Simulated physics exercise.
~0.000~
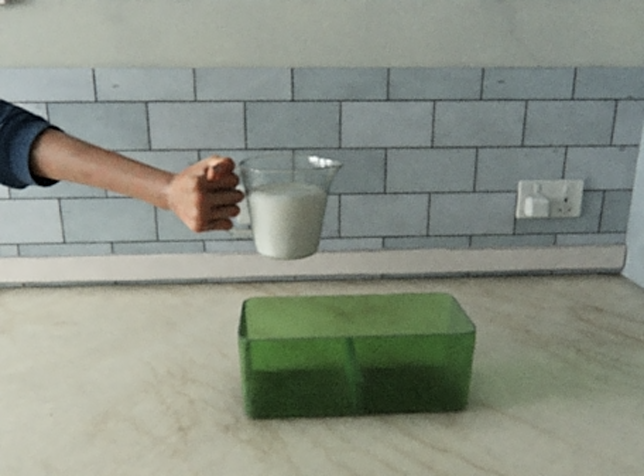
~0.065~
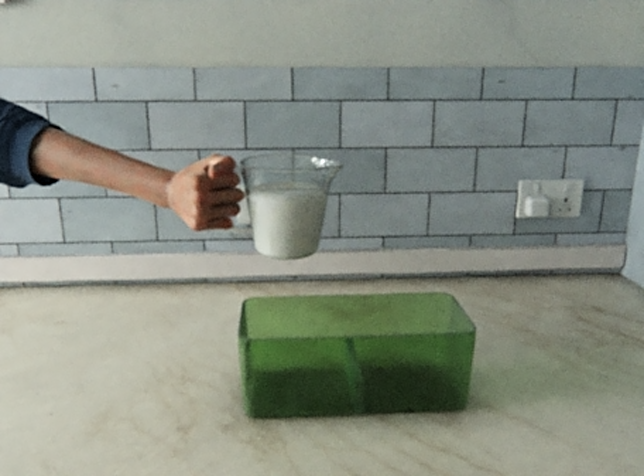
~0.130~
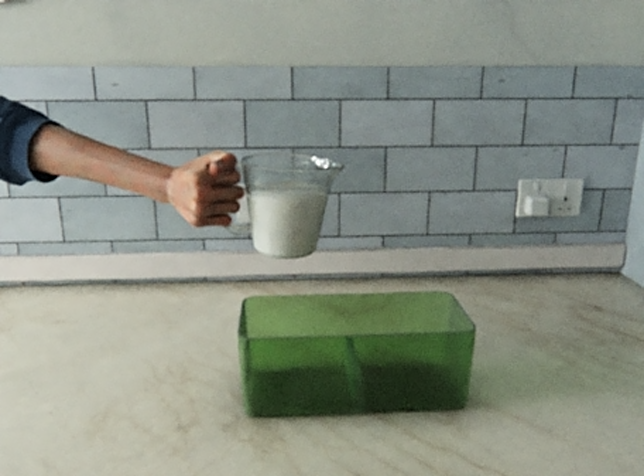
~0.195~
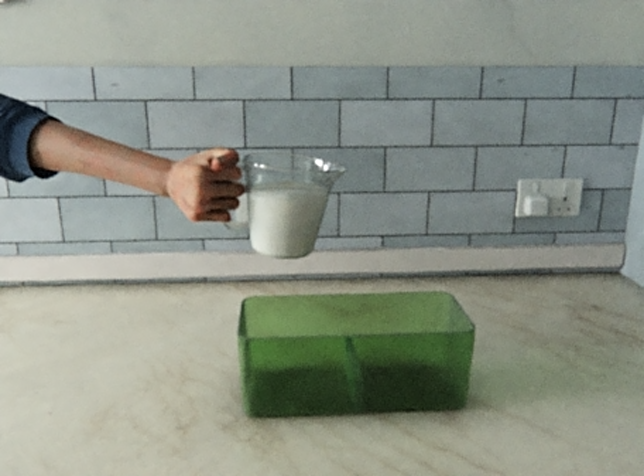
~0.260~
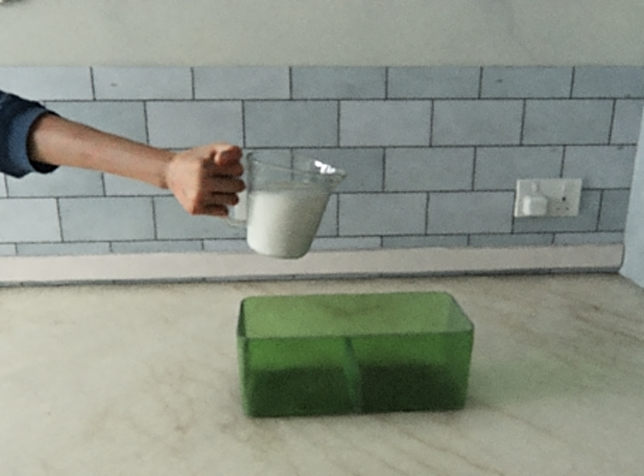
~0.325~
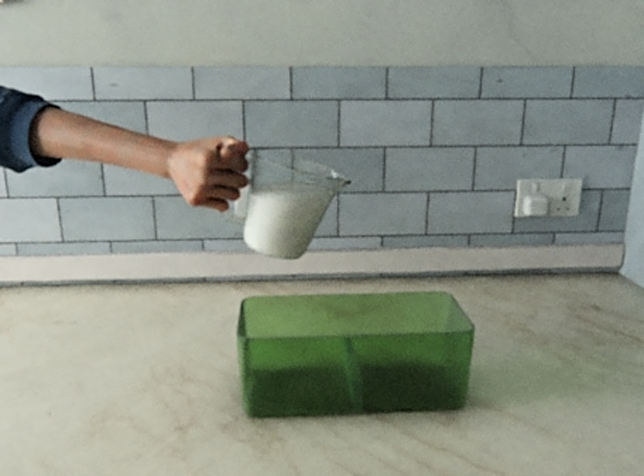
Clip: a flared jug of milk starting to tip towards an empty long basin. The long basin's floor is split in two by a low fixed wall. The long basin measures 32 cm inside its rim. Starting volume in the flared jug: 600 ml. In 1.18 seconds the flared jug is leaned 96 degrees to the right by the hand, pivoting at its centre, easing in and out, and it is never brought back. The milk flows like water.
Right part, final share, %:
94 %.
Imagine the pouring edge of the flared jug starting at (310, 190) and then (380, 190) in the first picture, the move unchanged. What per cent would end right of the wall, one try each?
Result: 45 per cent, then 95 per cent.
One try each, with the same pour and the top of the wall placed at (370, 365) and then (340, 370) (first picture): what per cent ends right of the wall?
First try about 90 %, second try about 90 %.
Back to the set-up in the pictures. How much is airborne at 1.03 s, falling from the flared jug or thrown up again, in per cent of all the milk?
Estimate: Around 22 per cent.
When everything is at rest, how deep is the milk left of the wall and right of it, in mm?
Roughly 0 mm on the left side and 28 mm on the right side.
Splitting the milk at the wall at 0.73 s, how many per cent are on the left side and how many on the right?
Left about 0, right about 2.
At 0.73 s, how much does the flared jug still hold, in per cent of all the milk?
Around 84 percent.
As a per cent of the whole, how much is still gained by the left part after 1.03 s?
About 3 per cent.
After 0.73 s the tilt is 66° and 83 per cent is still to pour, 0 is left of the wall and 2 right of it.
After 1.03 s the tilt is 92° and 28 per cent is still to pour, 1 is left of the wall and 49 right of it.
After 1.34 s the tilt is 96° and 2 per cent is still to pour, 4 is left of the wall and 89 right of it.
After 1.68 s the tilt is 96° and 0 per cent is still to pour, 5 is left of the wall and 94 right of it.
In the end 4 per cent lies left of the wall, 94 right of it and 1 outside.
